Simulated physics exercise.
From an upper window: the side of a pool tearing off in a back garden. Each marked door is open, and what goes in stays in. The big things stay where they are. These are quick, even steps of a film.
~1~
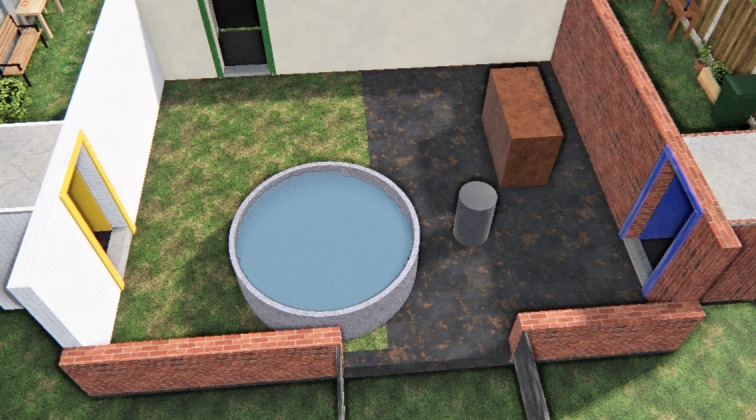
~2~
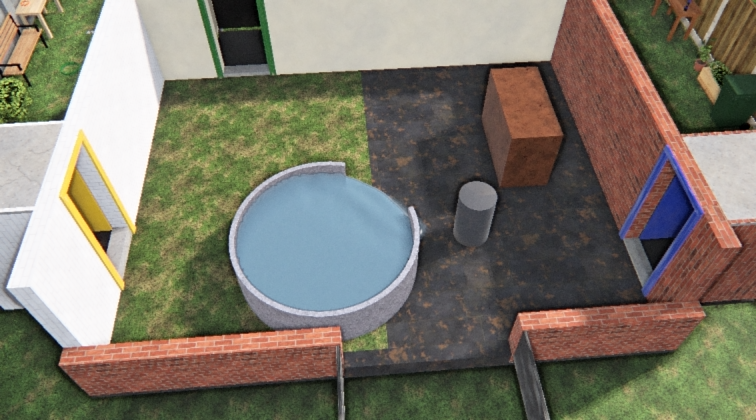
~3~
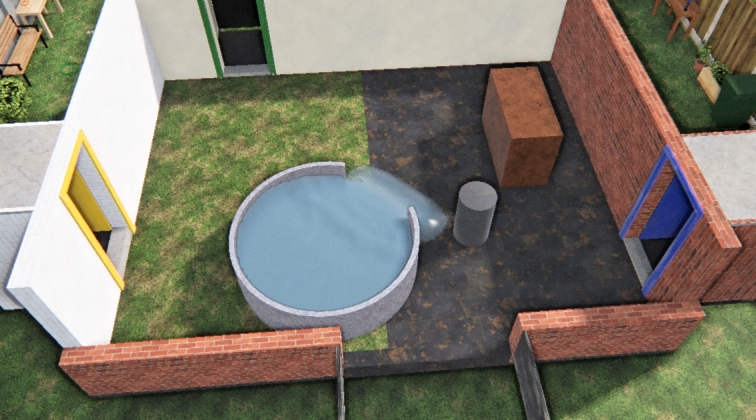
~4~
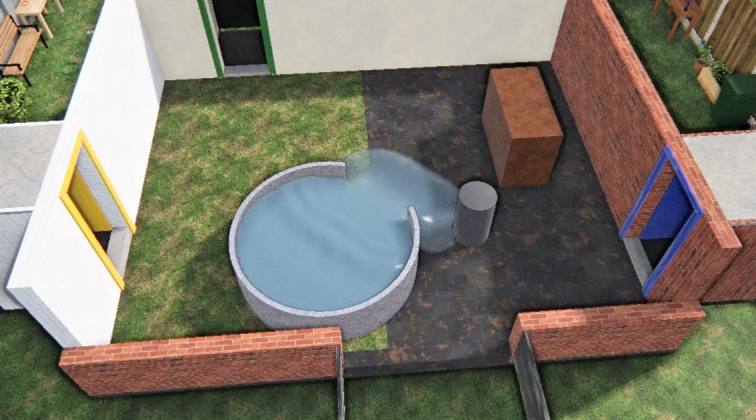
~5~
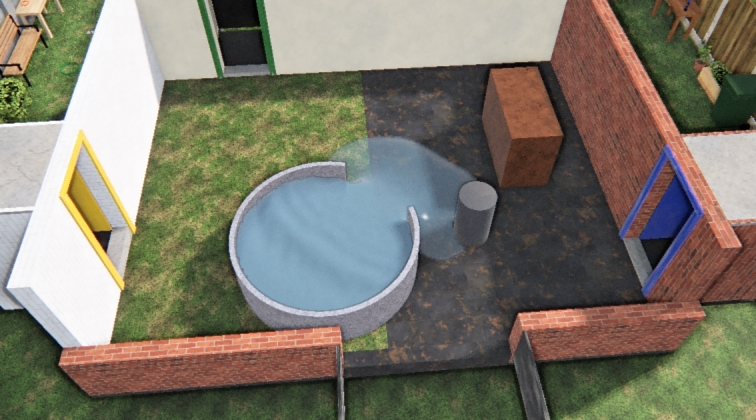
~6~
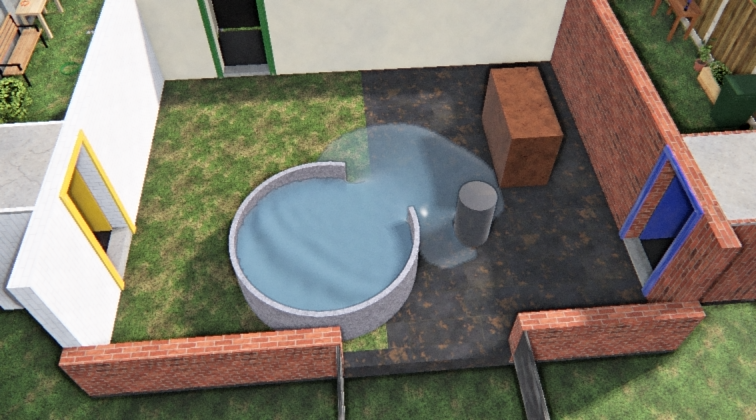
The clip opens on a walled back garden seen from above, with a round tank full of still water. A section of its far right side disappears, leaving a gap, and water bulges out through it. The water spreads across the dark paving and grass, surrounding the grey cylinder as ripples cross the tank.
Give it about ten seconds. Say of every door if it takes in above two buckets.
The green door admits no more than that; the yellow door admits no more than that; the blue door lets in a lot.
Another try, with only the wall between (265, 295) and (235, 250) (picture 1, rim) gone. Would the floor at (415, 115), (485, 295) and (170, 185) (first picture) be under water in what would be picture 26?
One after the other: Dry, free of water, covered.
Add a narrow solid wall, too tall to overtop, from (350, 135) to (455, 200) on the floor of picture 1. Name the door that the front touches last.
I say the yellow one.
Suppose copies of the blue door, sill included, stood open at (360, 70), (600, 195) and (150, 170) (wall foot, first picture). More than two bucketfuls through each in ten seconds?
In that order: Takes more, takes more, holds.
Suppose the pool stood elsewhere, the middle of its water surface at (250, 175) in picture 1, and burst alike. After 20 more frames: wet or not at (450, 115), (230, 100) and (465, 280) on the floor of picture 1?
One after the other: Covered, awash, clear.
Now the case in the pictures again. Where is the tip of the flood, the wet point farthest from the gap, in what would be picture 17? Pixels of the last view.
Roughly at (549, 66).
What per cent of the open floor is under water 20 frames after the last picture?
About 50 per cent.
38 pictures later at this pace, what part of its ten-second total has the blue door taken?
Near 25 in a hundred.
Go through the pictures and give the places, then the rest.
In the first frame, the round tank at (325, 235) is whole and still.
In the second frame, the front is at a hidden place, out from the gap on the round tank's far side.
In the third frame, the front is at a hidden place, out from the gap on the round tank's far side.
In the fourth frame, water pours out on the round tank's far side and has run to a hidden place.
In the fifth frame, the front is at a hidden place, out from the gap on the round tank's far side.
In the sixth frame, the front is at a hidden place, out from the gap on the round tank's far side.
A moment on, water covers 30 % of the floor; the green door not reached, the yellow door not reached, the blue door not reached.
Next, water covers 35 % of the floor; the green door not reached, the yellow door not reached, the blue door not reached.
Then, water covers 50 % of the floor; the green door not reached, the yellow door not reached, the blue door under two buckets in.
Later, water covers 80 % of the floor; the green door wet at the sill, nothing in, the yellow door not reached, the blue door over two buckets in.
In the end, water covers 90 % of the floor; the green door wet at the sill, nothing in, the yellow door wet at the sill, nothing in, the blue door far over two buckets in.
